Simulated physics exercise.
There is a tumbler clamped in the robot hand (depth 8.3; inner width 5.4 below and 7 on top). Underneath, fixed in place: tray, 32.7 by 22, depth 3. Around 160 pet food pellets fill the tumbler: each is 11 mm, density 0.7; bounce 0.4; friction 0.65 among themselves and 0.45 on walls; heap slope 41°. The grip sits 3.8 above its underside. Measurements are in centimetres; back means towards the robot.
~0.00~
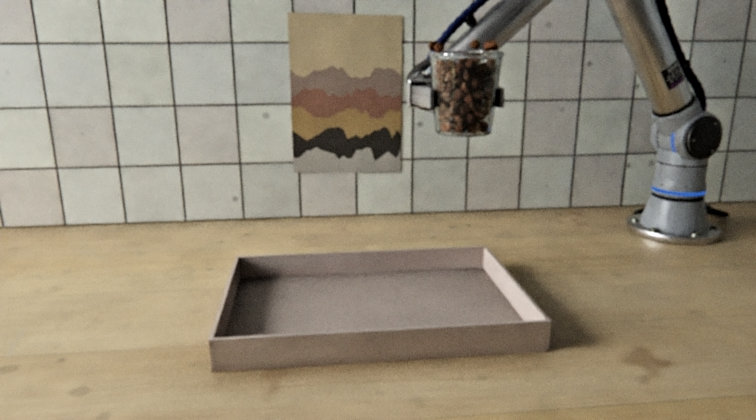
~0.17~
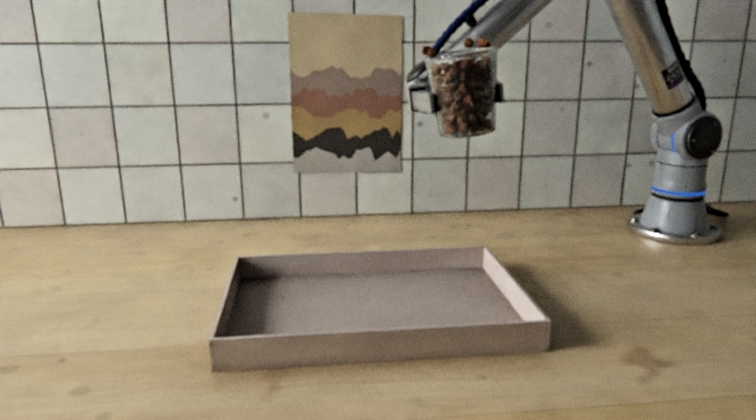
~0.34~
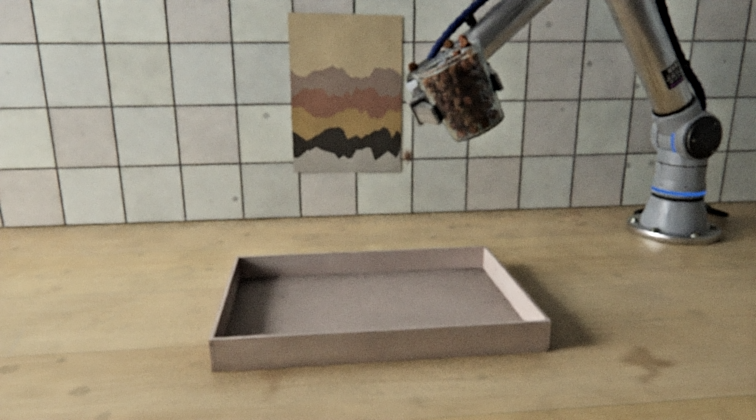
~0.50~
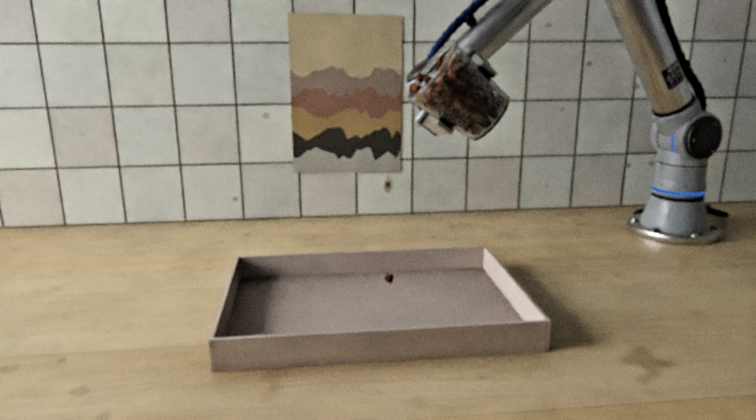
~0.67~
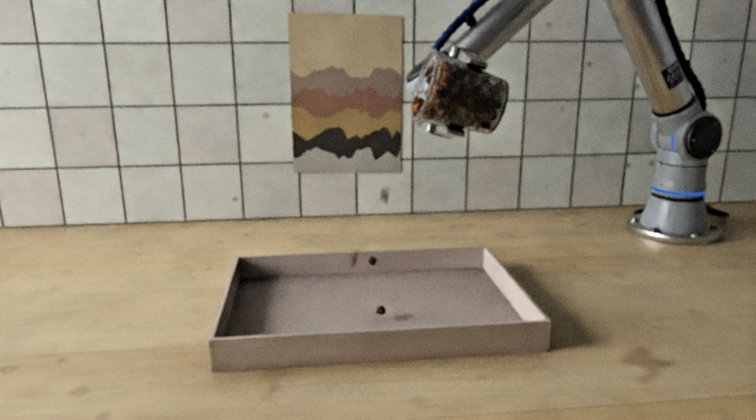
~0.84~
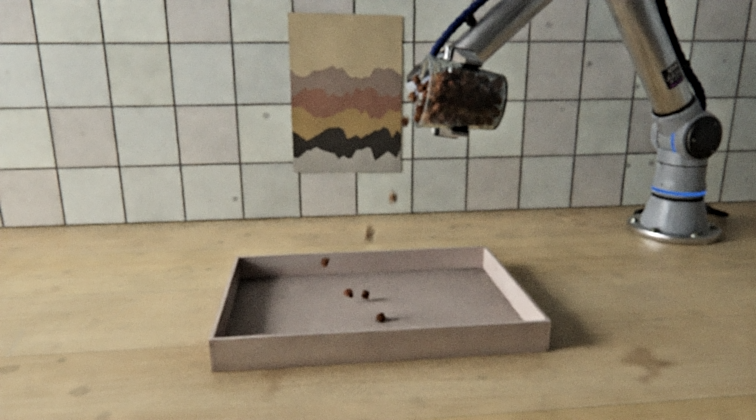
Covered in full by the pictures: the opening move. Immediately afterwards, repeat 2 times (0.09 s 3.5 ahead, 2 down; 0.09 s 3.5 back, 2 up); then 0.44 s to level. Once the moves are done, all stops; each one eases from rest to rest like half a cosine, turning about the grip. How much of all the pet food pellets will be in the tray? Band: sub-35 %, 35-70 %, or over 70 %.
Band: 35-70 %.
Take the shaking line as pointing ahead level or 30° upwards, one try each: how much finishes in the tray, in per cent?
It comes to around 85 per cent on the first try and around 95 per cent on the second.
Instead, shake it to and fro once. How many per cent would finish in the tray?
In that case, some 45 per cent.
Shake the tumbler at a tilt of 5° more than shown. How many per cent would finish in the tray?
Then something close to 65 in a hundred.
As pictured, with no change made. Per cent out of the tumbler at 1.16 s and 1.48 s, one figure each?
In turn: 40 %, then 55 %.
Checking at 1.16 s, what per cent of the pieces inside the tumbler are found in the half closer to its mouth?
Something like 65 percent sits in that half.
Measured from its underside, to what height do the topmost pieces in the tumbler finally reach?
Height at rest: Approx. 6.0 cm.
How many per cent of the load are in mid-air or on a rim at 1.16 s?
Reading at that time: Some 11 per cent.
By 1.16 s, tilted 81° forward, highest piece 25 above the table; 97 in the tumbler, 48 in the tray, 18 in flight or on a rim.
By 1.48 s, tilted 24° forward, highest piece 28 above the table; 86 in the tray, 74 in the tumbler, 2 on the table or floor, 1 in flight or on a rim.
By 1.84 s, level, highest piece 27 above the table; 87 in the tray, 74 in the tumbler, 2 on the table or floor.
By 2.89 s, level, highest piece 27 above the table; 87 in the tray, 74 in the tumbler, 2 on the table or floor.
Final count, 87 in the tray, 74 in the tumbler, 2 on the table or floor. That is 53 % in the tray.
